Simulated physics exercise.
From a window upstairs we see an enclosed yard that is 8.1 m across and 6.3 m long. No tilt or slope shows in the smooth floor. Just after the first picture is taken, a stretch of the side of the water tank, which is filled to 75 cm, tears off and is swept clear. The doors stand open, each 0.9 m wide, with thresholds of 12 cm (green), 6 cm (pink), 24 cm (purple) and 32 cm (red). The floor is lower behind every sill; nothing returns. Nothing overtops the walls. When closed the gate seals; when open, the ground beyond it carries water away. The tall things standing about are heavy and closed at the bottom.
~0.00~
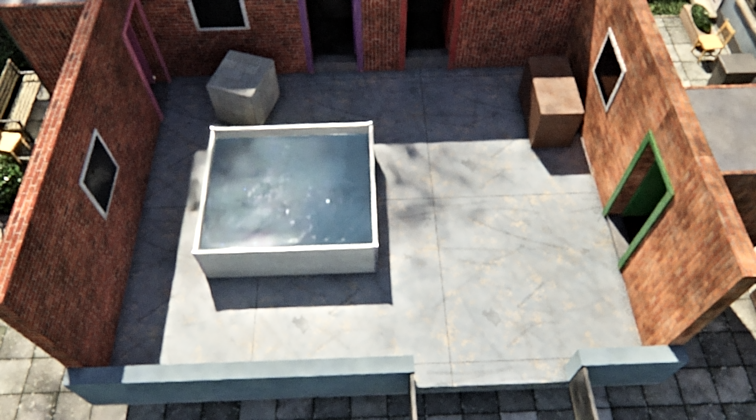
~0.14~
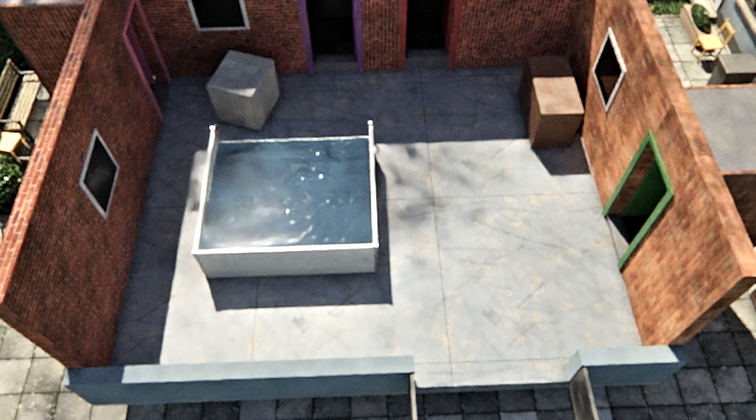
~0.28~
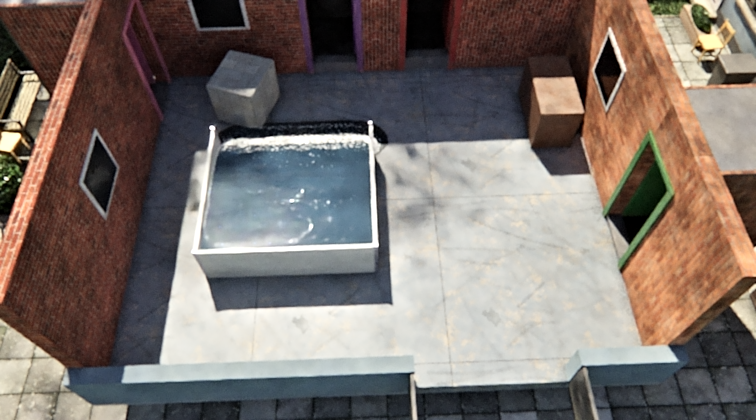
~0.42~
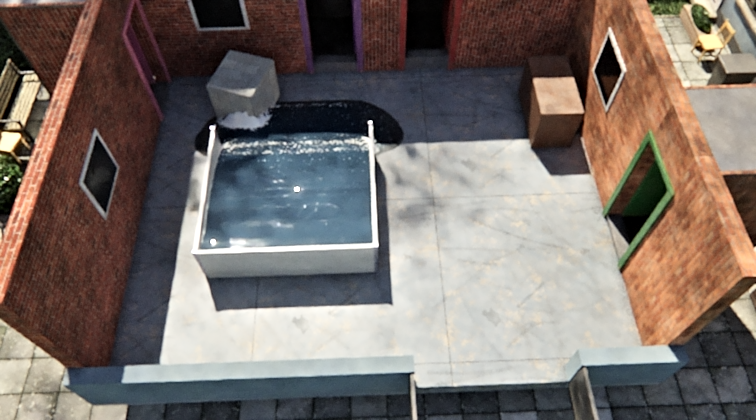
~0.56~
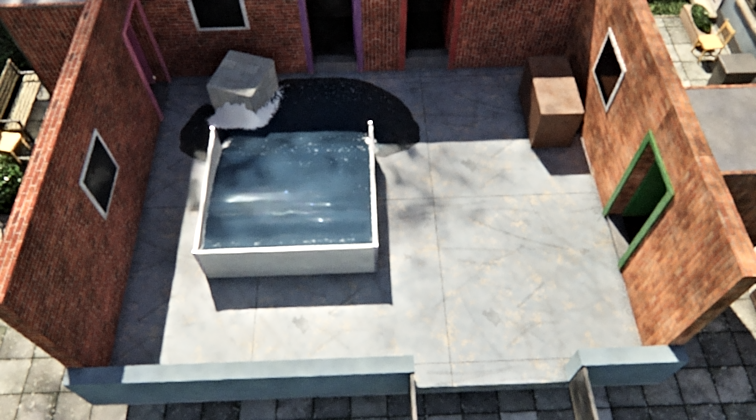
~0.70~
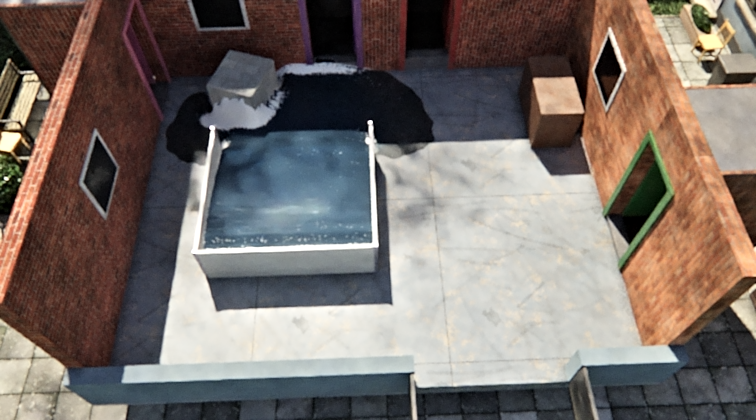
Brick-walled courtyard seen from above, water pouring from the far side of a square tank, spreading darkly around a grey block.
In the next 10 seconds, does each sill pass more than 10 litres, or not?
In order: Green door: Under the set amount, pink door: Past the set amount, purple door: Past the set amount, red door: Under the set amount.
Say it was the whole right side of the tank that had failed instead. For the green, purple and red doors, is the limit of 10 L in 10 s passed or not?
The green door comes out more than that, the purple door less than that and the red door less than that.
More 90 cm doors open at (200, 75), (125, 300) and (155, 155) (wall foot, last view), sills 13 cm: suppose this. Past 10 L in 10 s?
Per doorway, in order: Sufficient / insufficient / sufficient.
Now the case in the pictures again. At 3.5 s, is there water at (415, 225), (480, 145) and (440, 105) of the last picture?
First spot bone dry, second soaked, third soaked.
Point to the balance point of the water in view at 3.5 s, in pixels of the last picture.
Around (335, 137) in the last picture.
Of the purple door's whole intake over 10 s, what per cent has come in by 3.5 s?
Some 100 per cent by then.
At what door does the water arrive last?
That would be the green door, last of all.
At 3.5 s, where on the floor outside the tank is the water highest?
At about (557, 79).
After 1.4 s water covers 25 % of the floor and is deepest (57 cm) near (311, 80); green door not reached, pink door 15 cm at the sill, 9 L in, purple door 53 cm at the sill, 82 L in, red door 17 cm at the sill, 0 L in.
After 2.2 s water covers 35 % of the floor and is deepest (50 cm) near (328, 73); green door not reached, pink door 30 cm at the sill, 84 L in, purple door 50 cm at the sill, 246 L in, red door 25 cm at the sill, 0 L in.
After 3.5 s water covers 55 % of the floor and is deepest (42 cm) near (557, 79); green door not reached, pink door 26 cm at the sill, 282 L in, purple door 29 cm at the sill, 360 L in, red door 18 cm at the sill, 0 L in.
After 6.0 s water covers 85 % of the floor and is deepest (24 cm) near (630, 339); green door 4 cm at the sill, 0 L in, pink door 13 cm at the sill, 452 L in, purple door 11 cm at the sill, 367 L in, red door 12 cm at the sill, 0 L in.
After 10.0 s water covers 100 % of the floor and is deepest (12 cm) near (349, 373); green door 8 cm at the sill, 0 L in, pink door 7 cm at the sill, 503 L in, purple door 9 cm at the sill, 367 L in, red door 9 cm at the sill, 0 L in.
